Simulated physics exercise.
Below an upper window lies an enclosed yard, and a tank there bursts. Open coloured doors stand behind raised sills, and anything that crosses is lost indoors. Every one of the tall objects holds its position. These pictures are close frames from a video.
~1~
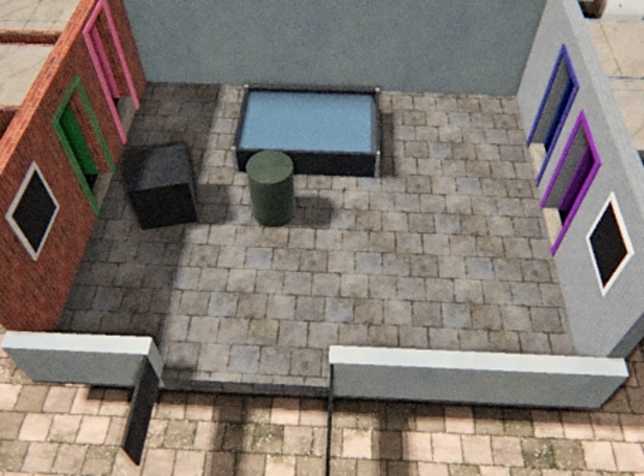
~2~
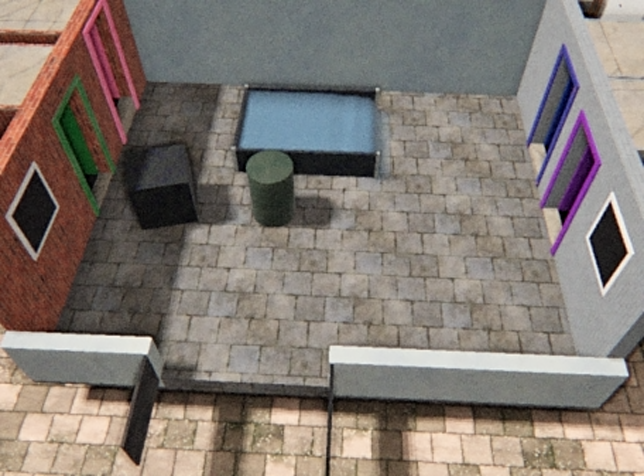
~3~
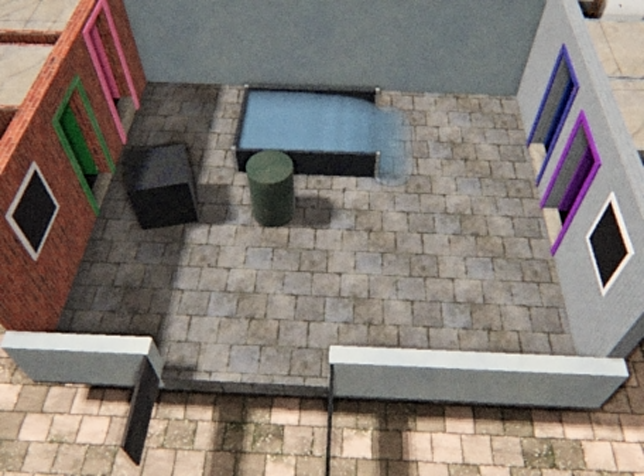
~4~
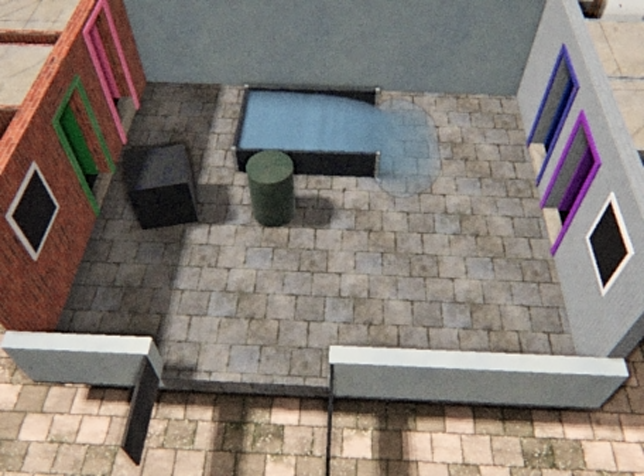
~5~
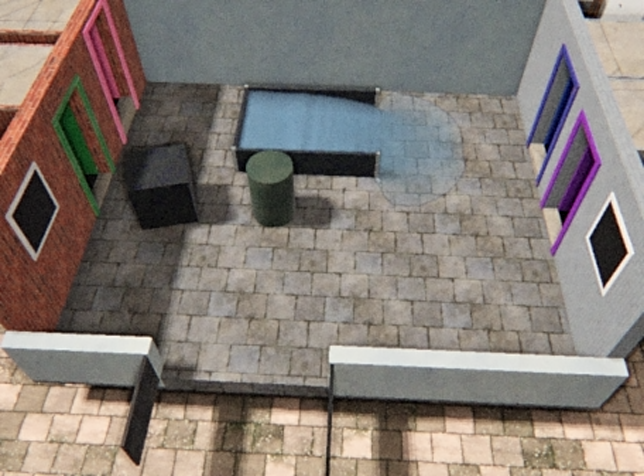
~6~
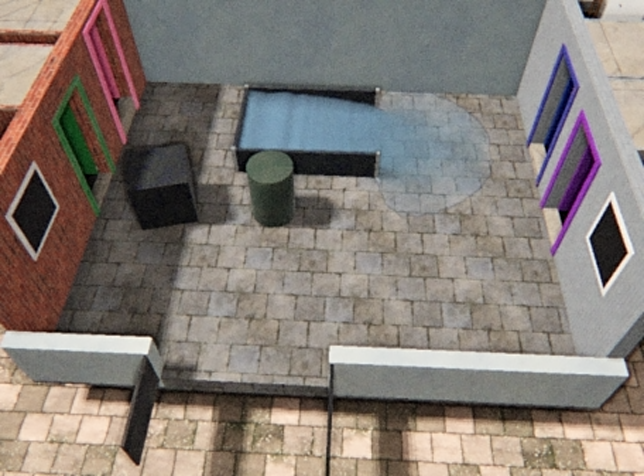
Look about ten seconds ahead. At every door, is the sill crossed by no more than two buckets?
The blue door: No, more than that crosses. The green door: Yes, it stays at two or less. The purple door: No, more than that crosses. The pink door: Yes, it stays at two or less.
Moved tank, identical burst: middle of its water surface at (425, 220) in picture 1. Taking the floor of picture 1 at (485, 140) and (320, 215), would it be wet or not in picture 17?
Points in order: Inundated; bare.
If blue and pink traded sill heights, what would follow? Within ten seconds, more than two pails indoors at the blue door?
Briefly put, the blue door misses the mark.
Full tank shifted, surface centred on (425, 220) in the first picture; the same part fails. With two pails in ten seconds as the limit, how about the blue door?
Blue stays under.
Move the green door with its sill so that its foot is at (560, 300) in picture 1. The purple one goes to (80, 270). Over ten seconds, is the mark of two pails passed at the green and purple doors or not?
As I see it, the green door crosses the line and the purple door does not reach it.
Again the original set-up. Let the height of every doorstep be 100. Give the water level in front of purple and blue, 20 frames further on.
About 250 %, then 170 %.
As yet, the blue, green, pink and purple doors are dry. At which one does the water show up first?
The one in blue, before the others.
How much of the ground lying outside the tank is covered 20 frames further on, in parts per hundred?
Near 30 in a hundred.
A moment on, water covers 20 % of the floor; the blue door under two buckets in, the green door not reached, the purple door not reached, the pink door not reached.
Next, water covers 25 % of the floor; the blue door over two buckets in, the green door not reached, the purple door under two buckets in, the pink door not reached.
Then, water covers 30 % of the floor; the blue door far over two buckets in, the green door not reached, the purple door over two buckets in, the pink door not reached.
Later, water covers 45 % of the floor; the blue door far over two buckets in, the green door not reached, the purple door far over two buckets in, the pink door not reached.
In the end, water covers 80 % of the floor; the blue door far over two buckets in, the green door not reached, the purple door far over two buckets in, the pink door wet at the sill, nothing in.
